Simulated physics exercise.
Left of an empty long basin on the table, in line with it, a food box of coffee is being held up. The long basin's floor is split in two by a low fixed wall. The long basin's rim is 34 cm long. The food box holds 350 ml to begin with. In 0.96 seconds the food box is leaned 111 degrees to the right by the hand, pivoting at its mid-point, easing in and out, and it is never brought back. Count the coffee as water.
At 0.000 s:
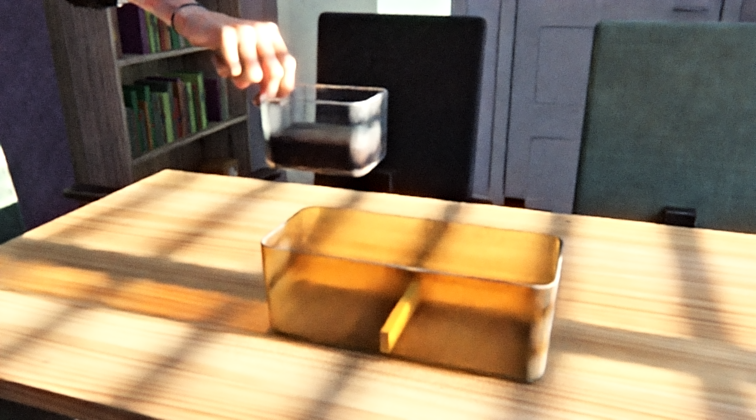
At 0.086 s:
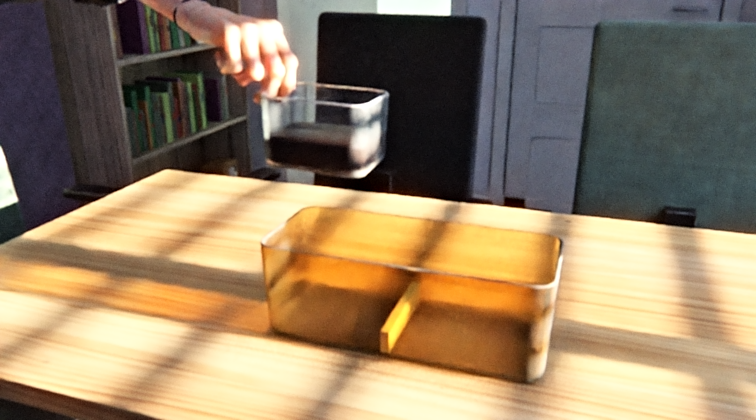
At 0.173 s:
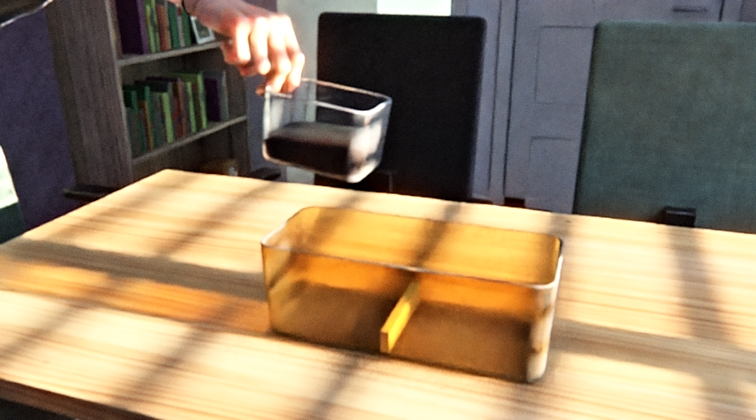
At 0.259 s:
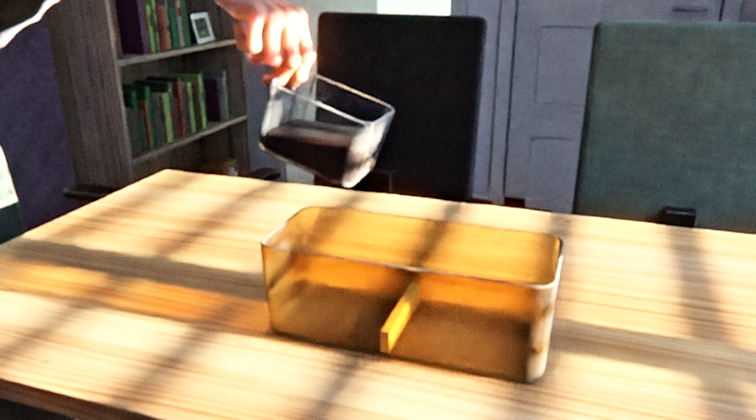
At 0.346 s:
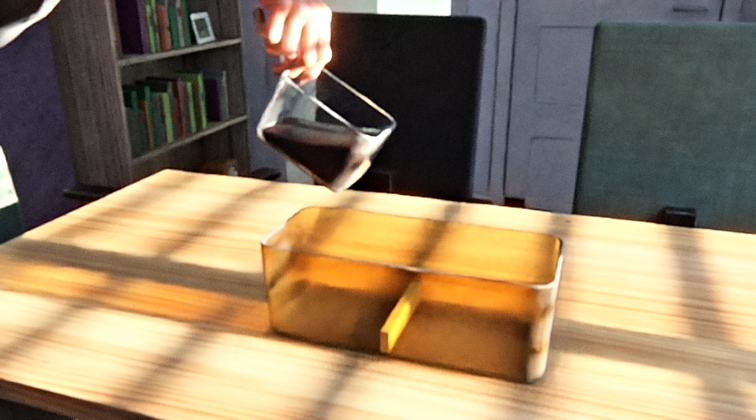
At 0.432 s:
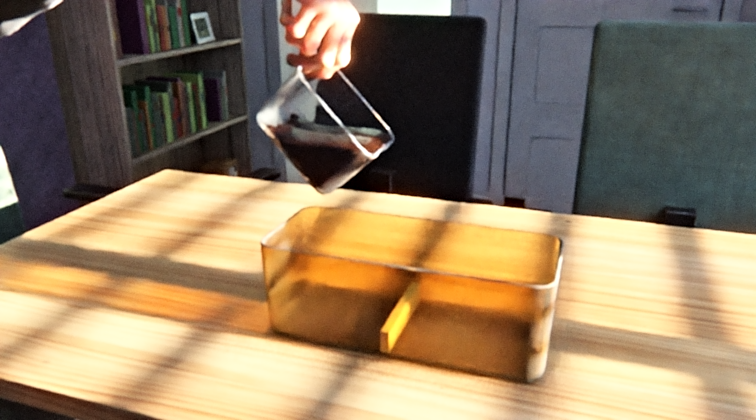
A hand held a clear box of dark coffee above the table, then leaned it steeply to the right, behind and above an empty amber basin with a low divider inside.
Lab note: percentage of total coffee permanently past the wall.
Approx. 58 %.
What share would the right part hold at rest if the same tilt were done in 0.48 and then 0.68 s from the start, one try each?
Respectively 45 and 60 %.
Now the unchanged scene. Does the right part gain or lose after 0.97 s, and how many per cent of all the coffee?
The right part gains close to 3 per cent.
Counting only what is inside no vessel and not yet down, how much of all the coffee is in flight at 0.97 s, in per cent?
In-air share: About 8 %.
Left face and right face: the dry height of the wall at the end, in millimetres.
About 20 mm left, about 20 mm right.
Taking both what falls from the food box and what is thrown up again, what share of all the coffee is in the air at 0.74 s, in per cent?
Some 20 % is the figure.
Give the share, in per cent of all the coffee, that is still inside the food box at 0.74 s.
Near 36 in a hundred.
By 0.74 s the tilt is 97° and 37 per cent is still to pour, 3 is left of the wall and 40 right of it.
By 0.97 s the tilt is 111° and 6 per cent is still to pour, 31 is left of the wall and 56 right of it.
By 1.20 s the tilt is 111° and 0 per cent is still to pour, 42 is left of the wall and 58 right of it.
By 1.46 s the tilt is 111° and 0 per cent is still to pour, 42 is left of the wall and 58 right of it.
At rest 42 per cent lies left of the wall, 58 right of it and 0 outside.
